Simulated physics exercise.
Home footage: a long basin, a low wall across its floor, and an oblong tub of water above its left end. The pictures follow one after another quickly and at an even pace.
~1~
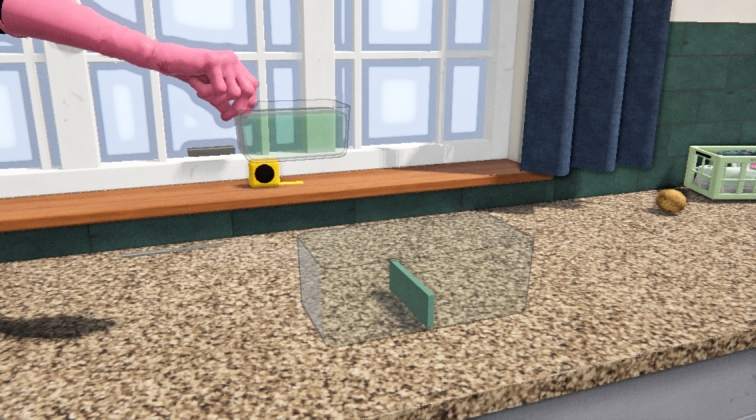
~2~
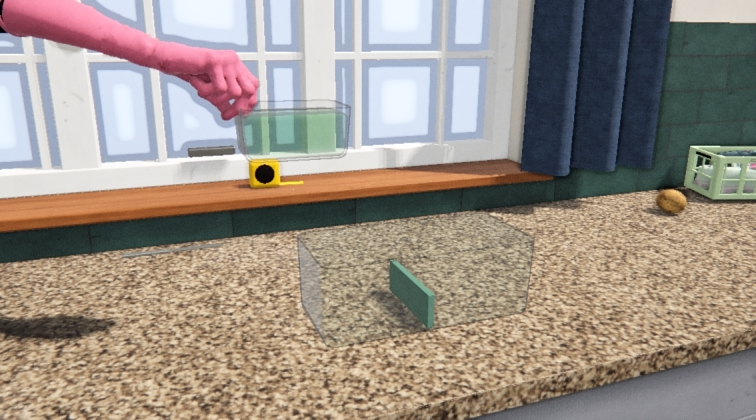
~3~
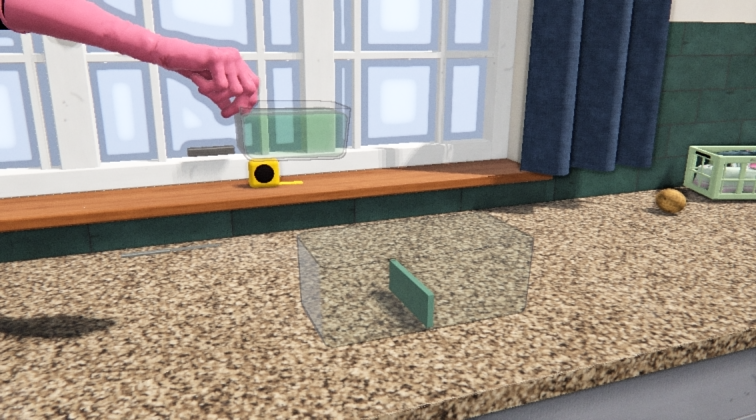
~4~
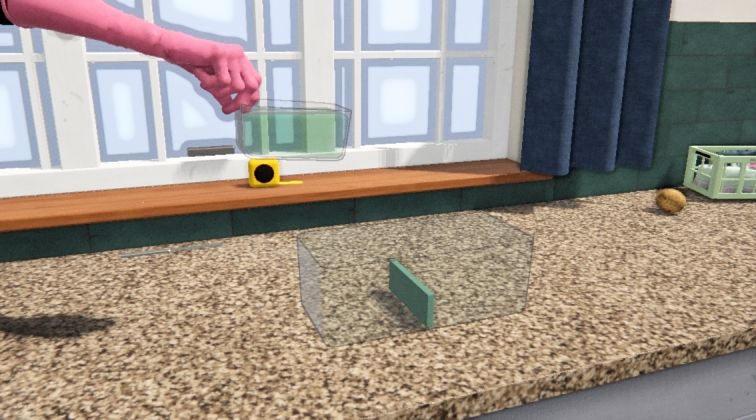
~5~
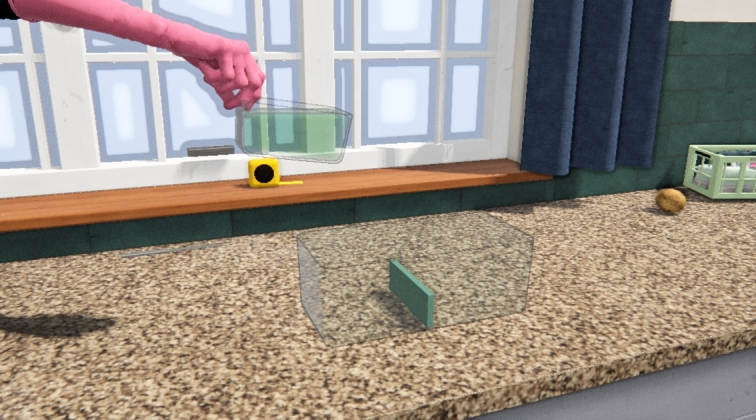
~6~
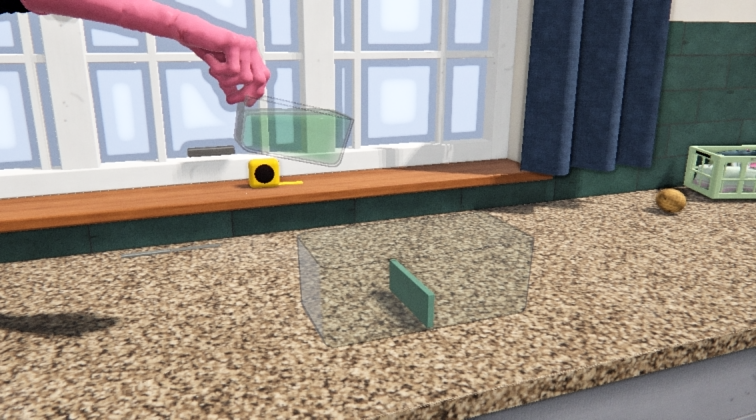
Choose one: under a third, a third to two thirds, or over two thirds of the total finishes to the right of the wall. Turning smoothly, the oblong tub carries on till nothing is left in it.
Under a third finishes to the right of the wall.
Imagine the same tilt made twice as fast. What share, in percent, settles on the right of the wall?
It comes to 5 per cent or so.
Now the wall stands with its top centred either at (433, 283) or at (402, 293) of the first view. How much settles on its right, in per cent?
Respectively 10 and 50 per cent, approximately.
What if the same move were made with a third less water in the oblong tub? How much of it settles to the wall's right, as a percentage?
It should come out close to 5 per cent.
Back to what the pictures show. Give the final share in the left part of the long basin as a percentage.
Around 85 %.
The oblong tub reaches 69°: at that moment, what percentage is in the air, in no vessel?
About 40 per cent.
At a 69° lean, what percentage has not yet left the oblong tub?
Remaining share, estimated: 35 %.
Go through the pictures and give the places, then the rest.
In the first picture, it leans 0°; its right rim is at (342, 104); the water meets the walls at (238, 115) and (339, 110); the long basin's rim runs from (308, 251) to (510, 226); the wall's top is at (411, 277).
In the second picture, it leans 1°; its right rim is at (342, 105); the water meets the walls at (239, 114) and (340, 111).
In the third picture, it leans 2°; its right rim is at (343, 106); the water meets the walls at (239, 113) and (339, 111).
In the fourth picture, it leans 5°; its right rim is at (343, 109); the water meets the walls at (240, 113) and (340, 111).
In the fifth picture, it leans 9°; its right rim is at (344, 113); the water meets the walls at (240, 113) and (342, 112).
In the sixth picture, it leans 14°; its right rim is at (345, 117); the water meets the walls at (241, 115) and (344, 112).
A moment on, the oblong tub is tipped part way and 37 per cent is still to pour, 20 is left of the wall and 0 right of it.
Next, the oblong tub is tipped right over and 6 per cent is still to pour, 77 is left of the wall and 9 right of it.
Then the oblong tub is tipped right over and 0 per cent is still to pour, 87 is left of the wall and 11 right of it.
Later the oblong tub is tipped right over and 0 per cent is still to pour, 87 is left of the wall and 11 right of it.
At rest 87 per cent lies left of the wall, 11 right of it and 1 outside.
